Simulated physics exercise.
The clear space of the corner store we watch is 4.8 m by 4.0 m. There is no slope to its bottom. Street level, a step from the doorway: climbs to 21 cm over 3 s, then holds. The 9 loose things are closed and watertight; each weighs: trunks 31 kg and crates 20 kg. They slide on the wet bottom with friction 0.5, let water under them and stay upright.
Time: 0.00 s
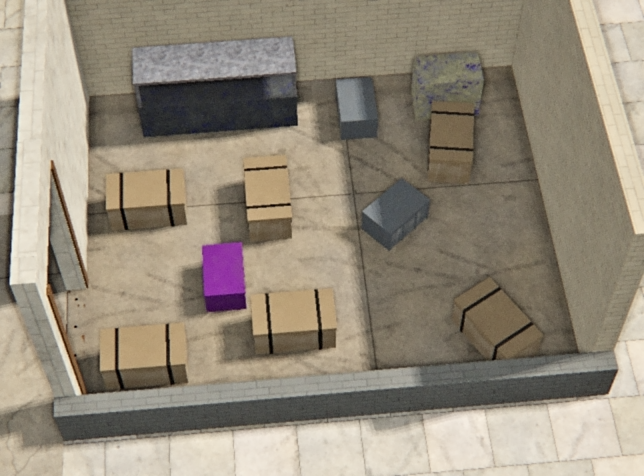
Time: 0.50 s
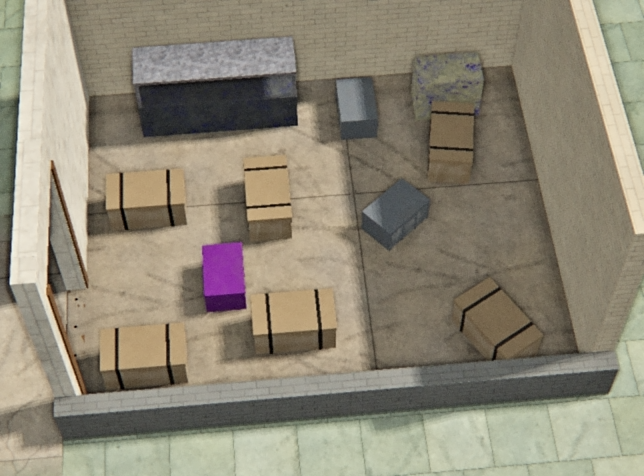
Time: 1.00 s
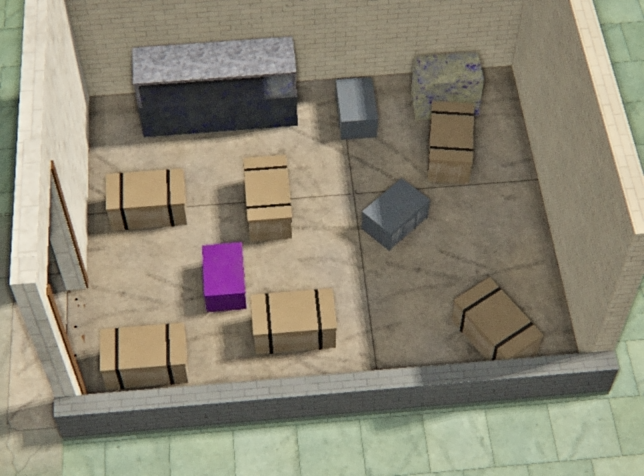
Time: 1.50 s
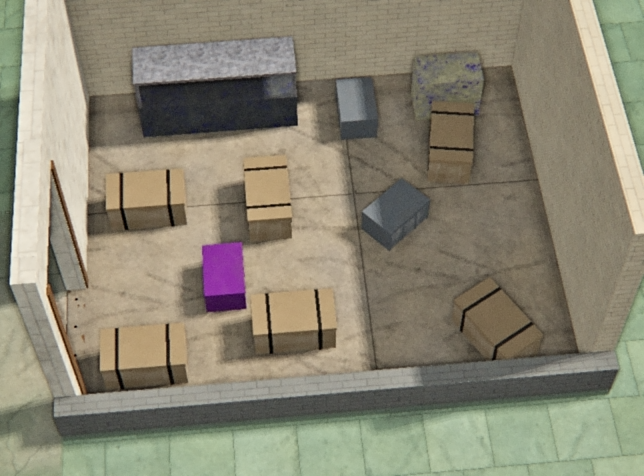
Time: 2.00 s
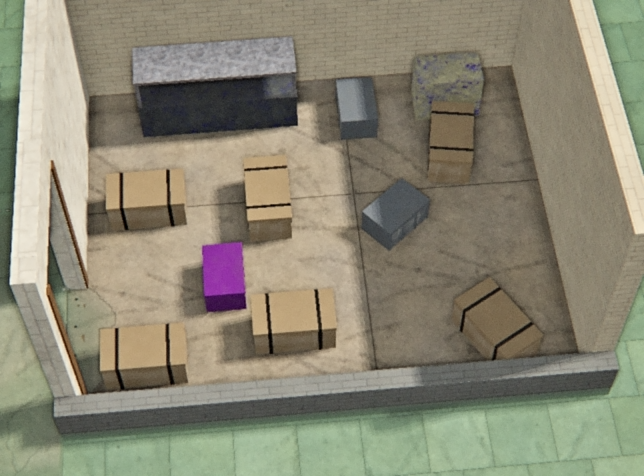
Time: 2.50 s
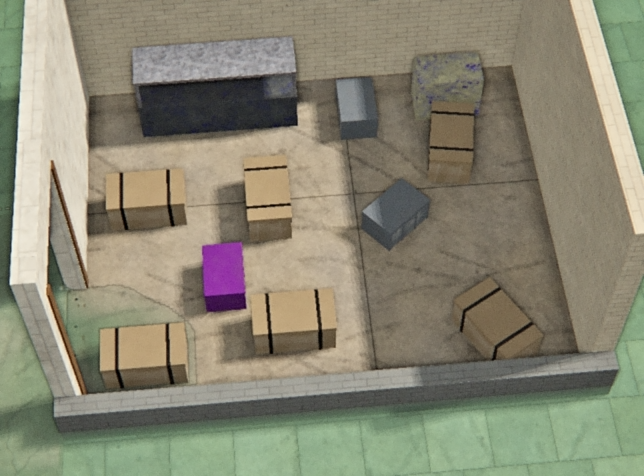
Greenish water spread over the pavement outside a walled room, then crept in through the doorway at the left and around the nearest strapped box, while the purple crate and everything else stayed still.
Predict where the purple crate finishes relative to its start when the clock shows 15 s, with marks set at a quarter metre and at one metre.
Watching it, I'd expect a big movement overall.
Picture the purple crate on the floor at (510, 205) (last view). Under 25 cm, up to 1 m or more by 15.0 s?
In that run it wanders a bit.
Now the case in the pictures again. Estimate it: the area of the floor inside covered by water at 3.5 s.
Somewhere about 2.5 m2, give or take.
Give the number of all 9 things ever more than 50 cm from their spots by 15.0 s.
I count 8 of them.
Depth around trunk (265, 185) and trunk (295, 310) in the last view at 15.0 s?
Roughly 10 and 16 cm.
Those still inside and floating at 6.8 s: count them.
0 of them.
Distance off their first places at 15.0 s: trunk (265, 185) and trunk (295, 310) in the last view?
They've ended up 50 cm and 200 cm away, in that order.
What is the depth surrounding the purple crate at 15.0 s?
16 cm, roughly.
After 3.5 s the purple crate is near (228, 268), 0.1 m from its start, aground; 0 afloat.
After 6.8 s the purple crate is near (393, 231), 1.8 m from its start, aground; 0 afloat.
After 11.0 s the purple crate is near (526, 210), 3.1 m from its start, afloat; 7 afloat.
After 15.0 s the purple crate is near (487, 247), 2.6 m from its start, afloat; 8 afloat.
